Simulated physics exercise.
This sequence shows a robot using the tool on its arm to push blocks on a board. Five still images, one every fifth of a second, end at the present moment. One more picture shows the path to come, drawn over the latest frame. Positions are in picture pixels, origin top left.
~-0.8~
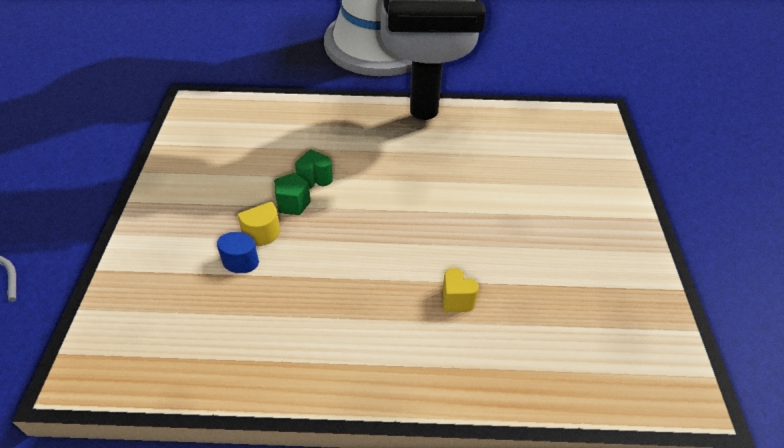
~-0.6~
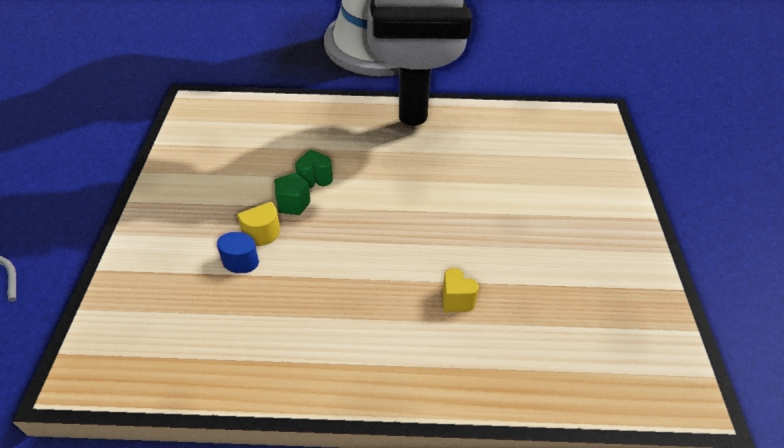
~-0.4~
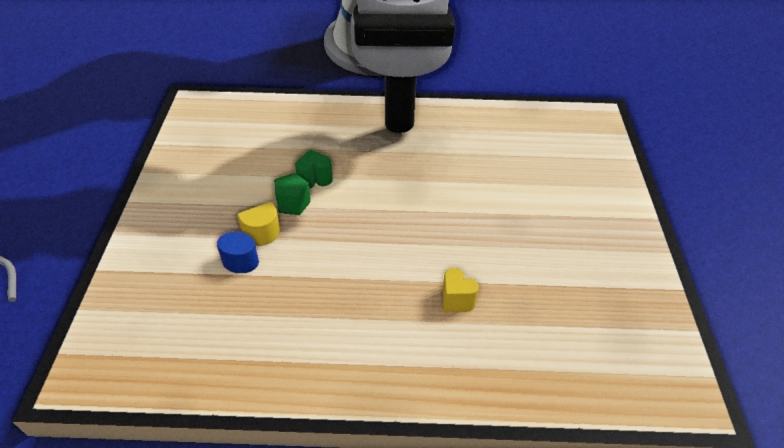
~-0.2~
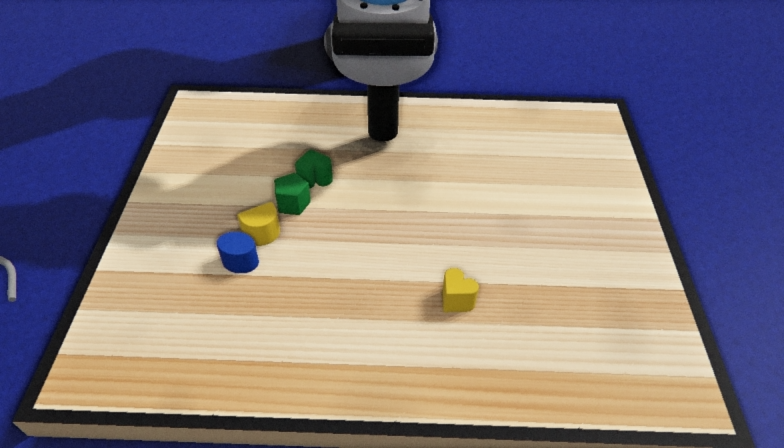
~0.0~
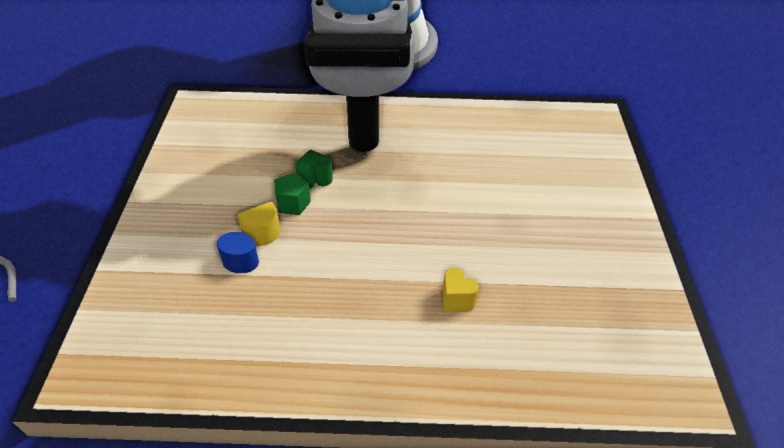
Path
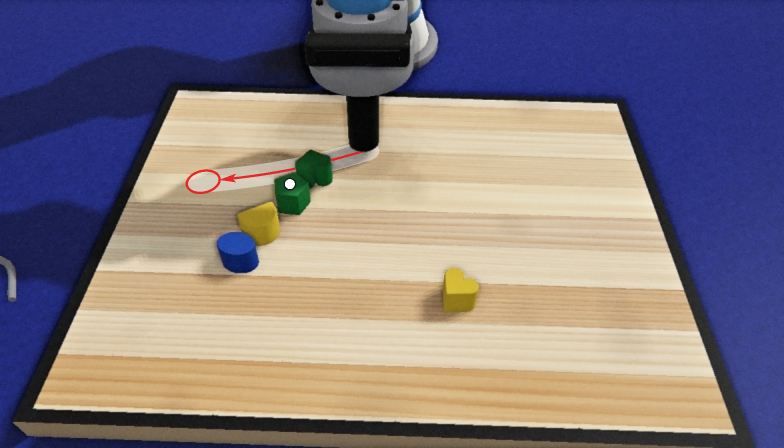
At the start, a robot arm holds its black tool near the top edge of a wooden board, with green, yellow and blue blocks scattered below. The tool then glides left and slightly down toward the upper green block, while all five blocks stay still.
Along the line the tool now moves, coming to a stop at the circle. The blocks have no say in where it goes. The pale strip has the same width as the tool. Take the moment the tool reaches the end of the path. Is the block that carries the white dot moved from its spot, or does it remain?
The block in question is displaced by the end.
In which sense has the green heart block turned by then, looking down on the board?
Spin direction: Counter-clockwise.
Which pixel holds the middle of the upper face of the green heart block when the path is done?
Located at (295, 169).
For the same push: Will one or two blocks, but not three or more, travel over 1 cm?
In short: Yes.
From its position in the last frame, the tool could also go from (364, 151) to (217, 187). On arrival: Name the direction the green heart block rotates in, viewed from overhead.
Twists anticlockwise.
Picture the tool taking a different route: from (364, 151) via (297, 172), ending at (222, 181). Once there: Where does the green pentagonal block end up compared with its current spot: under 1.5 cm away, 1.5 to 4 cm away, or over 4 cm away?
It will move between 1.5 and 4 cm.
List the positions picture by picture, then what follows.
Lower end of the tool at (424, 111), tops of blocks, yellow D-shaped block at (259, 215), green pentagonal block at (290, 184), green heart block at (313, 160), in the first frame.
Tool at (413, 117), blocks as before, in the second frame.
Tool at (399, 124), blocks as before, in the third frame.
Tool at (383, 132), blocks as before, in the fourth frame.
Tool at (364, 142), yellow D-shaped block at (259, 215), green pentagonal block at (290, 184), green heart block at (313, 160), in the fifth frame.
The drawn path runs from (364, 151) through (287, 170) to (203, 182); the dot is on the green pentagonal block.
The first path, step by step. One third of the way, tool at (312, 156); green pentagonal block at (287, 188); green heart block at (304, 165), turned 20° anticlockwise.
Two thirds of the way, tool at (257, 166); green pentagonal block at (285, 194), turned 20° anticlockwise; green heart block at (295, 169), turned 45° anticlockwise.
At the end, tool at (201, 173); yellow D-shaped block not moved; green pentagonal block at (285, 194), turned 20° anticlockwise; green heart block at (295, 169), turned 45° anticlockwise.
